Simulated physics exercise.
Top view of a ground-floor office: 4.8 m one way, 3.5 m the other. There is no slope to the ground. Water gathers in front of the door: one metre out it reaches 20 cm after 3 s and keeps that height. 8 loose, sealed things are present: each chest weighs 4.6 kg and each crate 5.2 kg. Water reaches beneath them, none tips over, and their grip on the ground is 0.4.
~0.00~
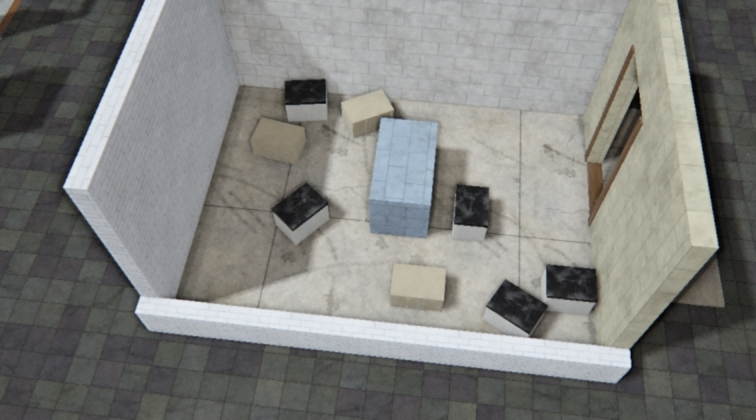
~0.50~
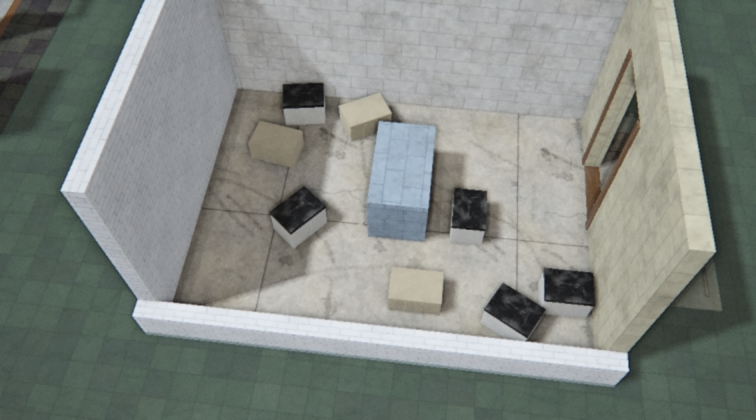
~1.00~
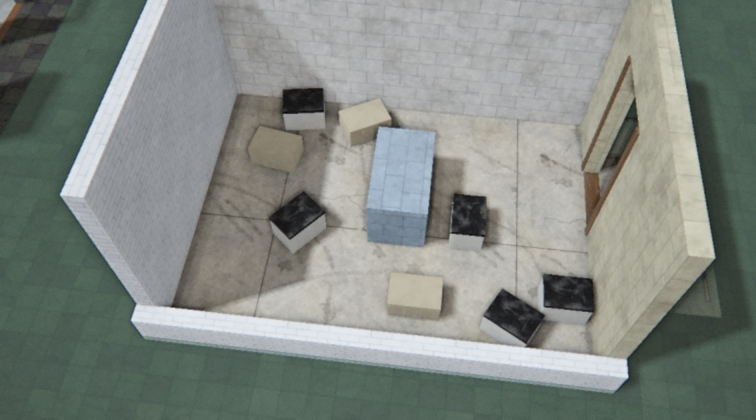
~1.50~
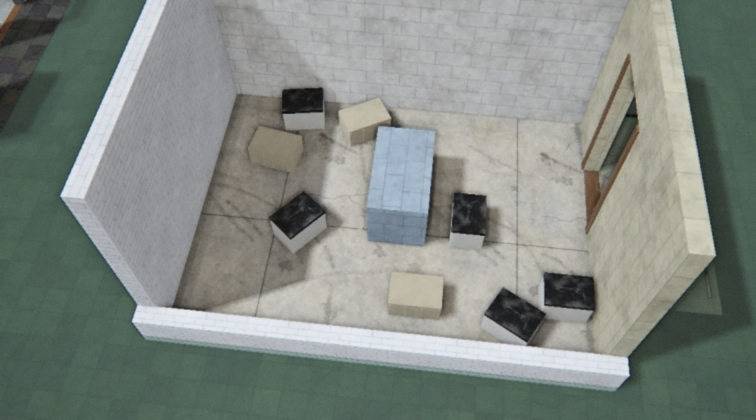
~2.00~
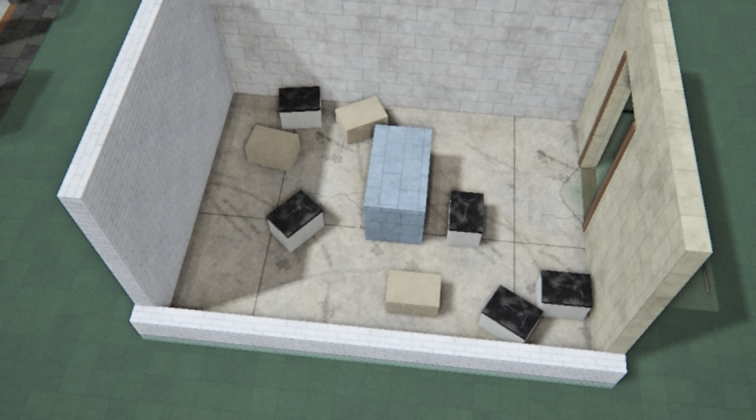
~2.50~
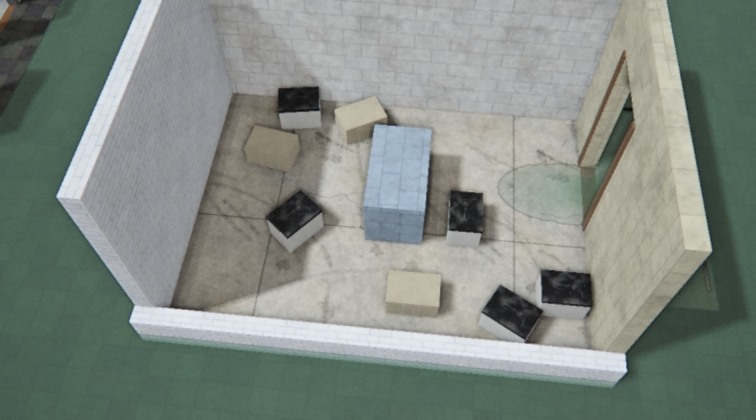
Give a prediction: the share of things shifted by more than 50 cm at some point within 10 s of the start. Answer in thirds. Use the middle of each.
Two thirds or more.
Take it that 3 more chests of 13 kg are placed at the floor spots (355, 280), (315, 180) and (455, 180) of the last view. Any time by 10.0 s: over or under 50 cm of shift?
In turn: Short of it, short of it, more.
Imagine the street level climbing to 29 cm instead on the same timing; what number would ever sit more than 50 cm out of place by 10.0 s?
In that case the number is 8.
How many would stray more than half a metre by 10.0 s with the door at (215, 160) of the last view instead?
Then 5.
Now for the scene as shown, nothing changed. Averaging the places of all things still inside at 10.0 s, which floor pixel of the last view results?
Roughly at (336, 250).
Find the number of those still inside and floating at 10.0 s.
At that instant the tally stands at 8.
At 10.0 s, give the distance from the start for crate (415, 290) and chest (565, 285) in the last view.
First 250 cm, then 80 cm.
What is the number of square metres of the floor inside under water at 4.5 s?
Wet area: Approx. 6.5 m2.
After 3.5 s 0 of 8 are over 50 cm from their spots; 0 afloat.
After 4.5 s 0 of 8 are over 50 cm from their spots; 1 afloat.
After 7.0 s 5 of 8 are over 50 cm from their spots; 4 afloat.
After 10.0 s 7 of 8 are over 50 cm from their spots, and 7 have been at some point; 8 afloat.
